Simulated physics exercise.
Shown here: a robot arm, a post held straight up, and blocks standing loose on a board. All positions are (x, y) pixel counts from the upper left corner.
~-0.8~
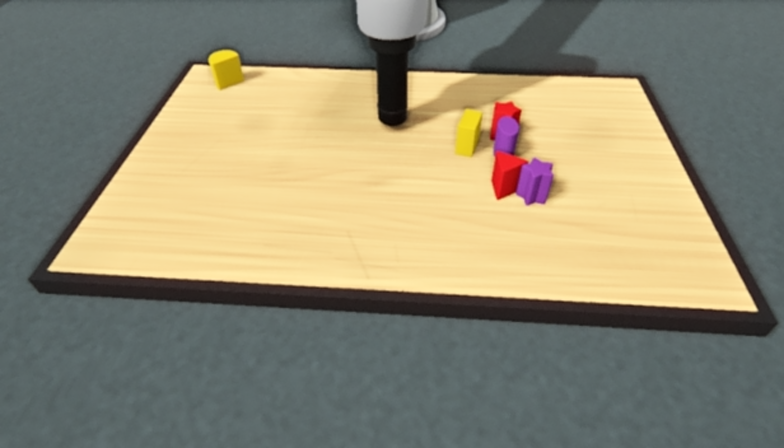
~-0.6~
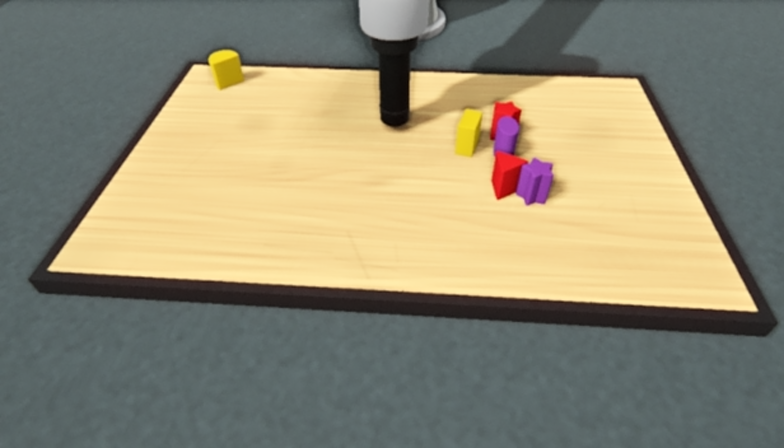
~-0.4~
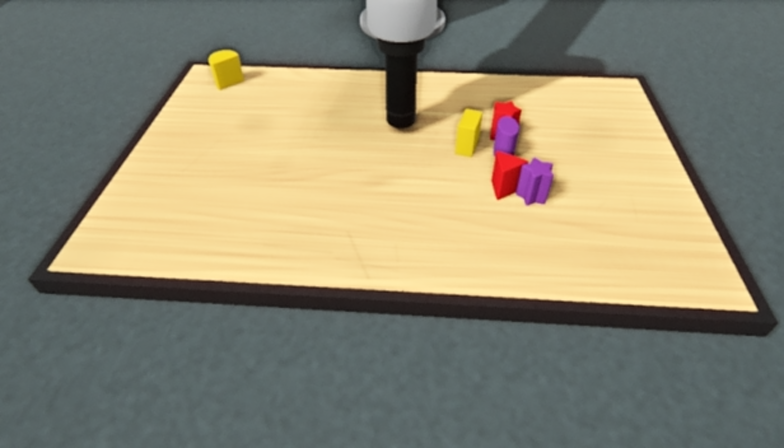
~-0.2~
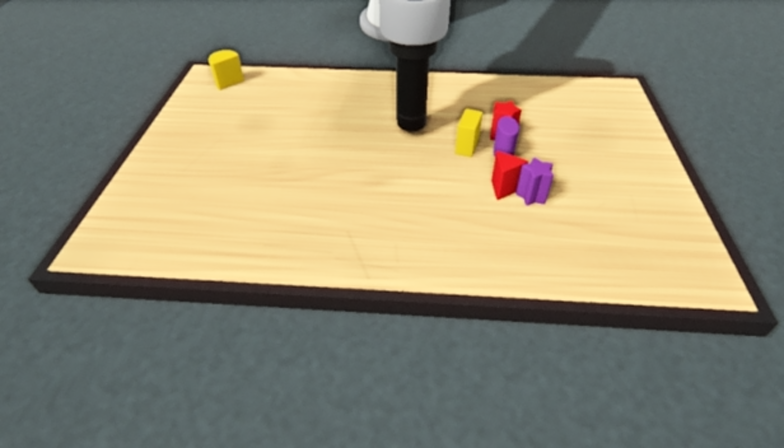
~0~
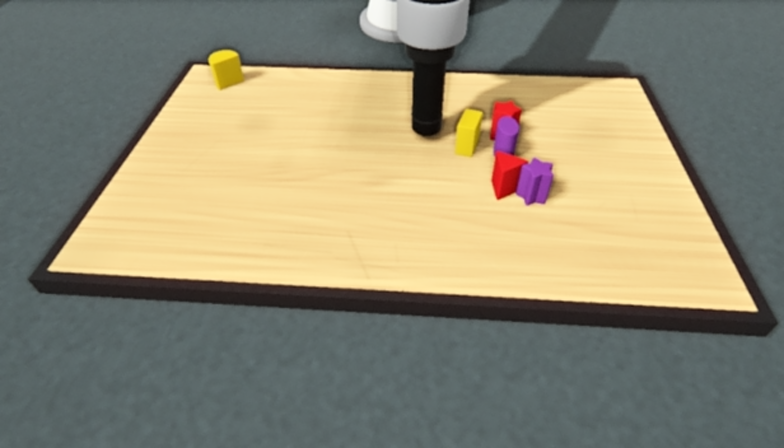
On a light wooden board with a dark rim, a robot arm's upright black post moves a short way right and slightly nearer the viewer, closing toward a yellow block beside red and purple ones, while all the blocks stay still.
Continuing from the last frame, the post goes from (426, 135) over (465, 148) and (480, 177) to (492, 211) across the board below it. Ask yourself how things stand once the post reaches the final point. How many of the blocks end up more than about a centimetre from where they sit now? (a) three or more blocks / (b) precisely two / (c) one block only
My answer is option a.
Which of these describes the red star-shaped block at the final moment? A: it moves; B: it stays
B: It stays.
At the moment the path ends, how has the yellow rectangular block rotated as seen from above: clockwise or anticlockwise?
If we look at it from overhead, the yellow rectangular block pivots counter-clockwise.
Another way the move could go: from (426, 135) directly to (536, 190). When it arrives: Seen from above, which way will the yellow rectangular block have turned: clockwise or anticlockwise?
The block spins anticlockwise.
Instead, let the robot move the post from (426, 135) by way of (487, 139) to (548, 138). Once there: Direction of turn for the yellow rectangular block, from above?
Overhead view: Clockwise.
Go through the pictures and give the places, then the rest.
In the first frame, lower end of the post at (393, 119), tops of blocks, yellow rectangular block at (471, 118), red star-shaped block at (507, 107), purple oval at (509, 125), red triangle at (509, 160), purple star-shaped block at (540, 167).
In the second frame, post at (395, 119), blocks as before.
In the third frame, post at (401, 121), blocks as before.
In the fourth frame, post at (411, 124), blocks as before.
In the fifth frame, post at (426, 128), yellow rectangular block at (471, 118), red star-shaped block at (507, 107), purple oval at (509, 125), red triangle at (509, 160), purple star-shaped block at (540, 167).
What follows on the original path. One third of the way, post at (466, 141); yellow rectangular block at (494, 126); purple oval at (514, 126), turned 15° clockwise.
Two thirds of the way, post at (481, 170); yellow rectangular block at (504, 131), turned 30° anticlockwise; purple oval at (523, 128); red triangle at (513, 165); purple star-shaped block at (543, 168).
At the end, post at (493, 203); yellow rectangular block at (504, 131), turned 30° anticlockwise; red star-shaped block not moved; purple oval at (523, 128); red triangle at (533, 185), turned 75° anticlockwise; purple star-shaped block at (554, 174), turned 45° anticlockwise.
